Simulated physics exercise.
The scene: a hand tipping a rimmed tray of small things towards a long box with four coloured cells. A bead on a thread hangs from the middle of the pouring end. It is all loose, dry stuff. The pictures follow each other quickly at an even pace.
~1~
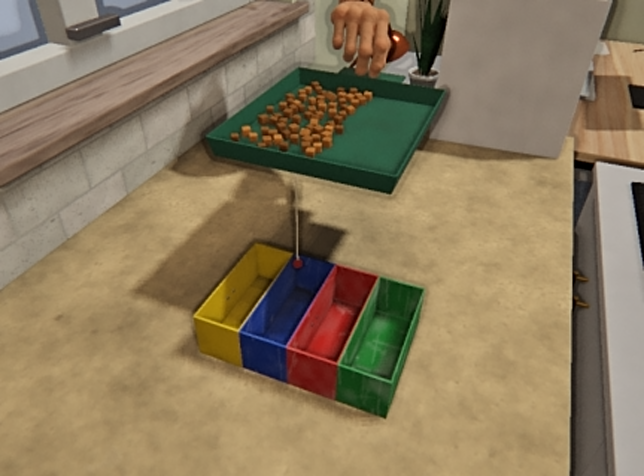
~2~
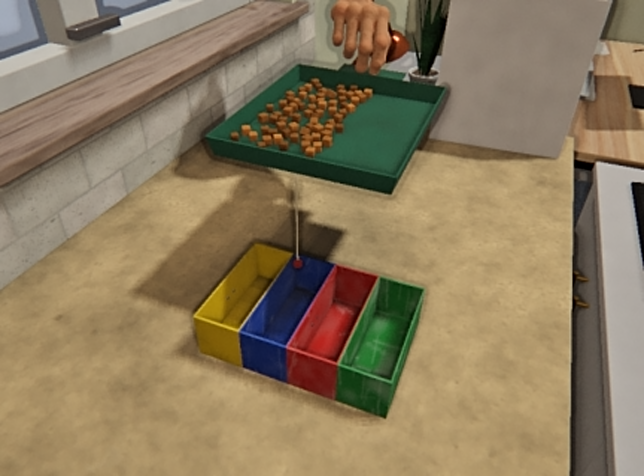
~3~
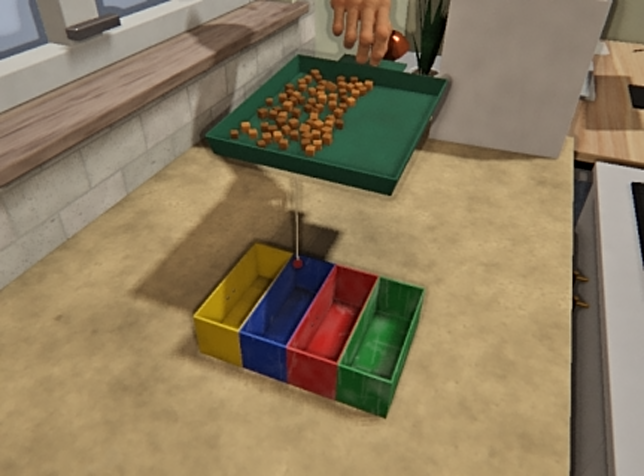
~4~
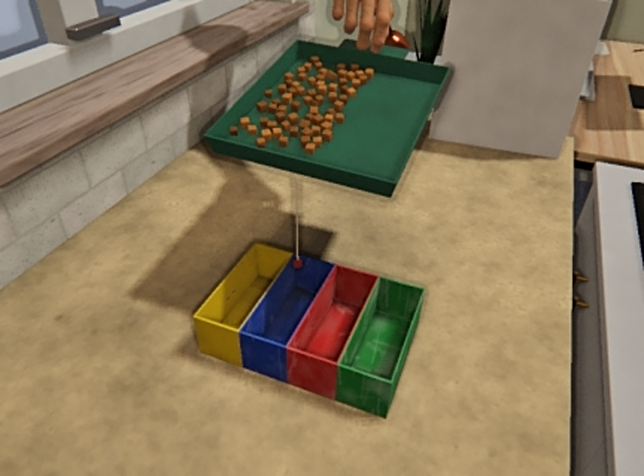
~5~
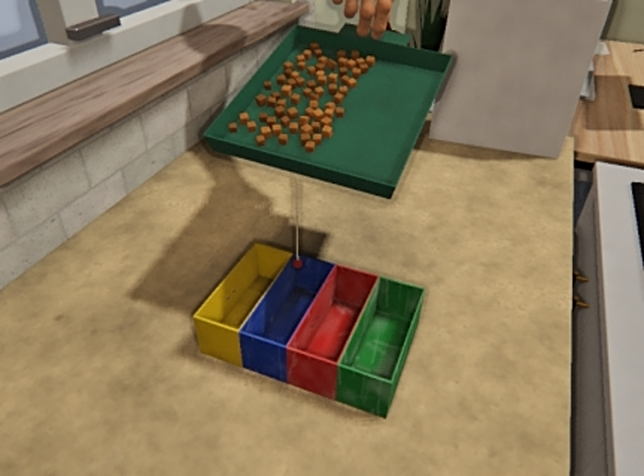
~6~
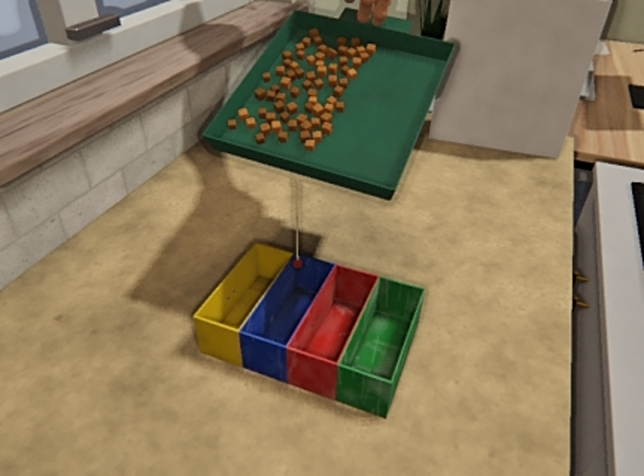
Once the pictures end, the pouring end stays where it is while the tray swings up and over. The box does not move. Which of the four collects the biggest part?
Fullest: The red cell.
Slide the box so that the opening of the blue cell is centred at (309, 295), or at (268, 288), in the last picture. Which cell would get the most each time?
One: The red cell. Two: That green cell.
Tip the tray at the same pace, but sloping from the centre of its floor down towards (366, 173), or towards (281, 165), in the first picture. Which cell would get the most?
At the first place red, at the second that yellow cell.
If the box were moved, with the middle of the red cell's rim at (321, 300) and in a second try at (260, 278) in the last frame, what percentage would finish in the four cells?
About 90 and 40 per cent.
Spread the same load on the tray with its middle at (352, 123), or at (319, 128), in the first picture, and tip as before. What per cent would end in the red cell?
The first gives 40 %, the second 30 %.
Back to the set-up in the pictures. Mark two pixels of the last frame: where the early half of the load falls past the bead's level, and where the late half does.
Around (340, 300) and then (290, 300).
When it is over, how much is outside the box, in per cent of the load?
Near 0 %.
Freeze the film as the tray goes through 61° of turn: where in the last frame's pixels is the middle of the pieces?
Around (308, 154).
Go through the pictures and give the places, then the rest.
The first picture shows corners of the pouring end at (212, 135) and (393, 173), level; middle of the load at (308, 116), brown sugar cubes; bead on its thread at (298, 263); yellow cell at (218, 338); blue cell at (264, 354); red cell at (312, 370); green cell at (363, 388).
The second picture shows corners of the pouring end at (212, 135) and (393, 174), level; middle of the load at (308, 114).
The third picture shows corners of the pouring end at (211, 134) and (393, 176), tipped barely, lowest at the right corner; middle of the load at (308, 109).
The fourth picture shows corners of the pouring end at (210, 134) and (393, 179), tipped a little, lowest at the right corner; middle of the load at (308, 101).
The fifth picture shows corners of the pouring end at (210, 133) and (392, 182), tipped a little, lowest at the right corner; middle of the load at (307, 93).
The sixth picture shows corners of the pouring end at (209, 133) and (392, 185), tipped clearly, lowest at the right corner; middle of the load at (307, 85); yellow cell at (218, 338); blue cell at (264, 354); red cell at (312, 370); green cell at (363, 388).
Soon after the last picture, tray tipped steeply; all on the tray.
A little later, tray tipped right over; most on the tray; a small part in the green cell; a small part in the red cell; a stray few in the blue cell; a stray few falling or outside the box.
Later still, tray tipped past a quarter turn; about a third in the red cell; about a quarter in the green cell; about a quarter in the blue cell; a small part in the yellow cell; a small part falling or outside the box.
At rest, tray tipped past a quarter turn; about a third in the red cell; about a quarter in the green cell; about a quarter in the blue cell; a small part in the yellow cell; a small part outside the box.
